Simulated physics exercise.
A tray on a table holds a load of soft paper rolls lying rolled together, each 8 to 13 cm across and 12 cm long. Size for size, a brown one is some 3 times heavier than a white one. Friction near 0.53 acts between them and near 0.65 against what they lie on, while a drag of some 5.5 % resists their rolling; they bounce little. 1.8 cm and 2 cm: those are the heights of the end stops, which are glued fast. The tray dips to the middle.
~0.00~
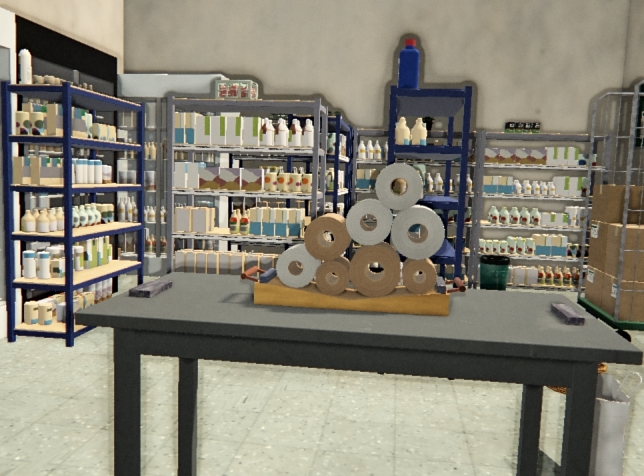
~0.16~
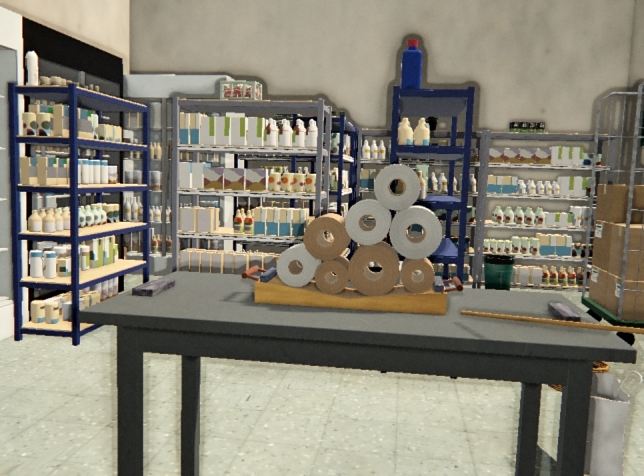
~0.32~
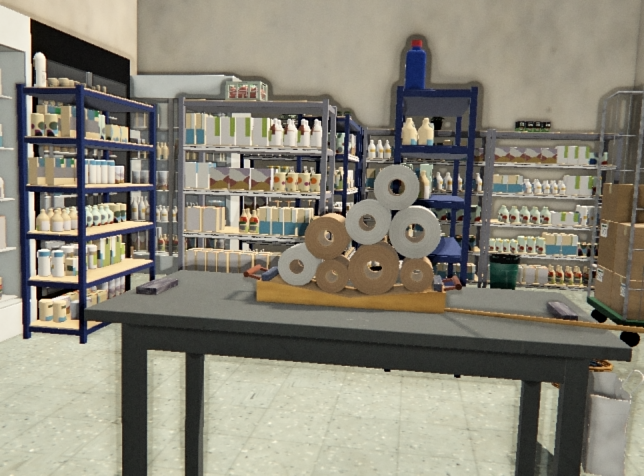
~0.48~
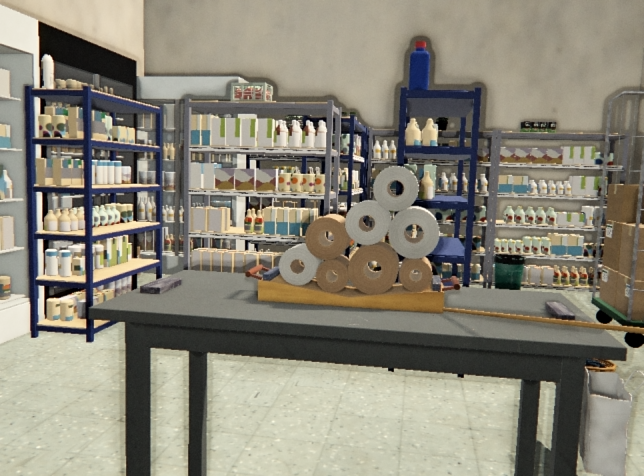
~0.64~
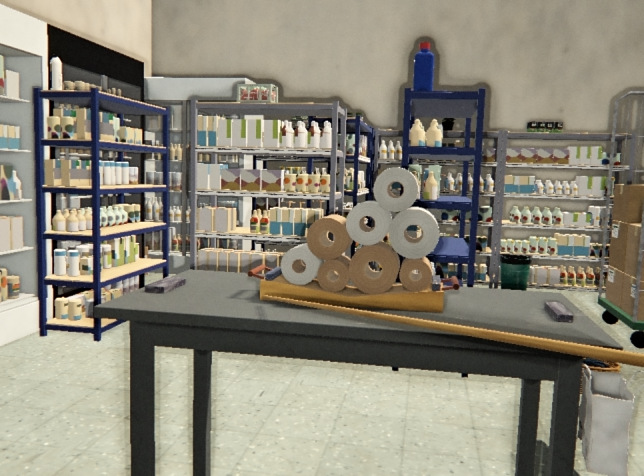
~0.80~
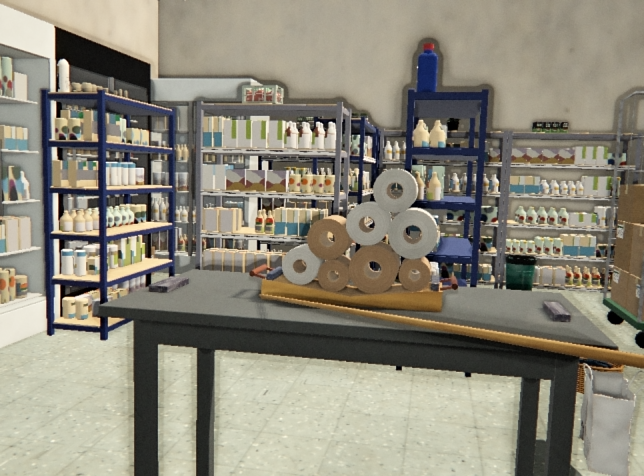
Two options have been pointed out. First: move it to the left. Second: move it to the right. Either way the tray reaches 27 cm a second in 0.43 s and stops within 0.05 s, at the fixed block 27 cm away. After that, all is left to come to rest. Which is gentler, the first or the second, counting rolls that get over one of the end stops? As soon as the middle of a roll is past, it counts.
I'd go with the first.
First choice, 1.22 s in, tray 27 cm along; 0 now displaced over 2 cm; not one over the end stops; the one last seen at (300, 266) in place (moves measured on the tray).
First choice, at rest by 1.7 s, 1 moved over 2 cm; not one over the end stops; the one last seen at (300, 266) 2.5 cm left; top of the pile 33 cm high, from 33 cm.
Second choice, 1.40 s in, tray 27 cm along; 3 now displaced over 2 cm; not one over the end stops; the one last seen at (413, 234) 3.1 cm right.
Second choice, at rest by 2.2 s, 2 moved over 2 cm; 1 over the right lip; the one last seen at (413, 234) fallen off to the right; top of the pile 25 cm high, from 33 cm.
